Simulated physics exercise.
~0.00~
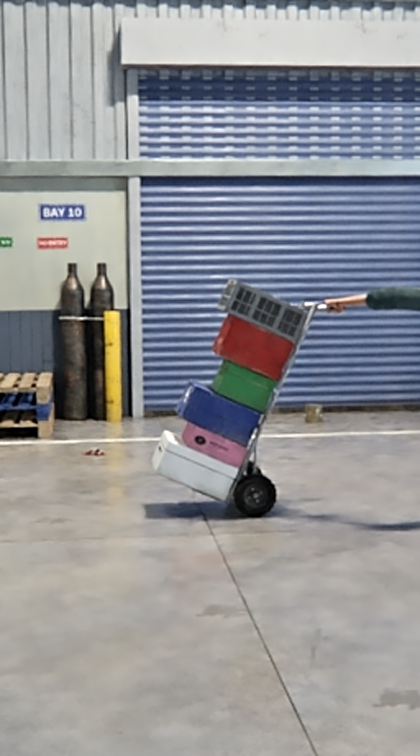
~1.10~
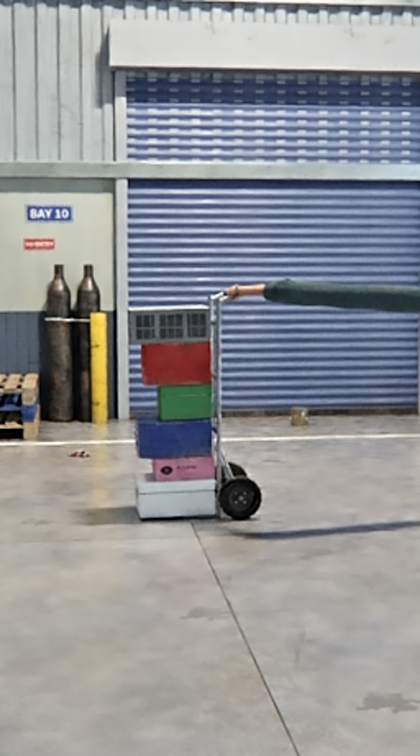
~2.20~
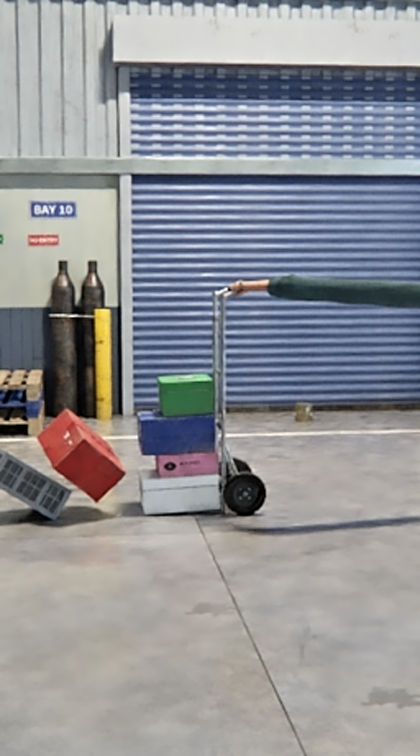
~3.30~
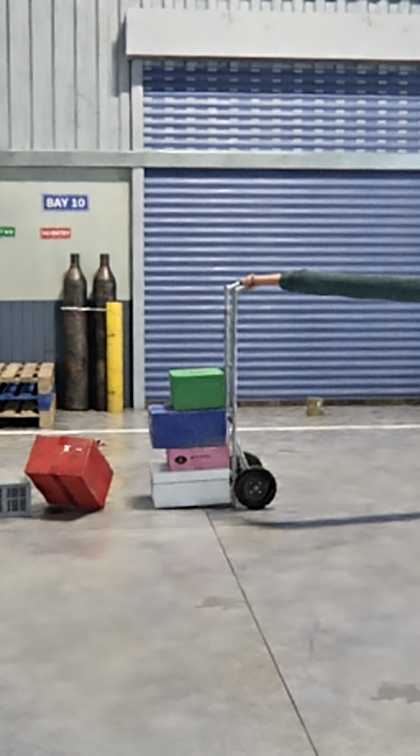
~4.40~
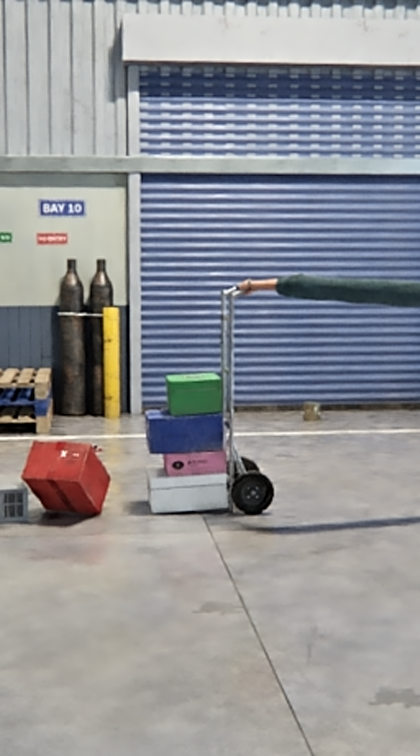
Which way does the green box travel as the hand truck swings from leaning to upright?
The green box moves to the left, carried along with the stack as the truck comes upright.
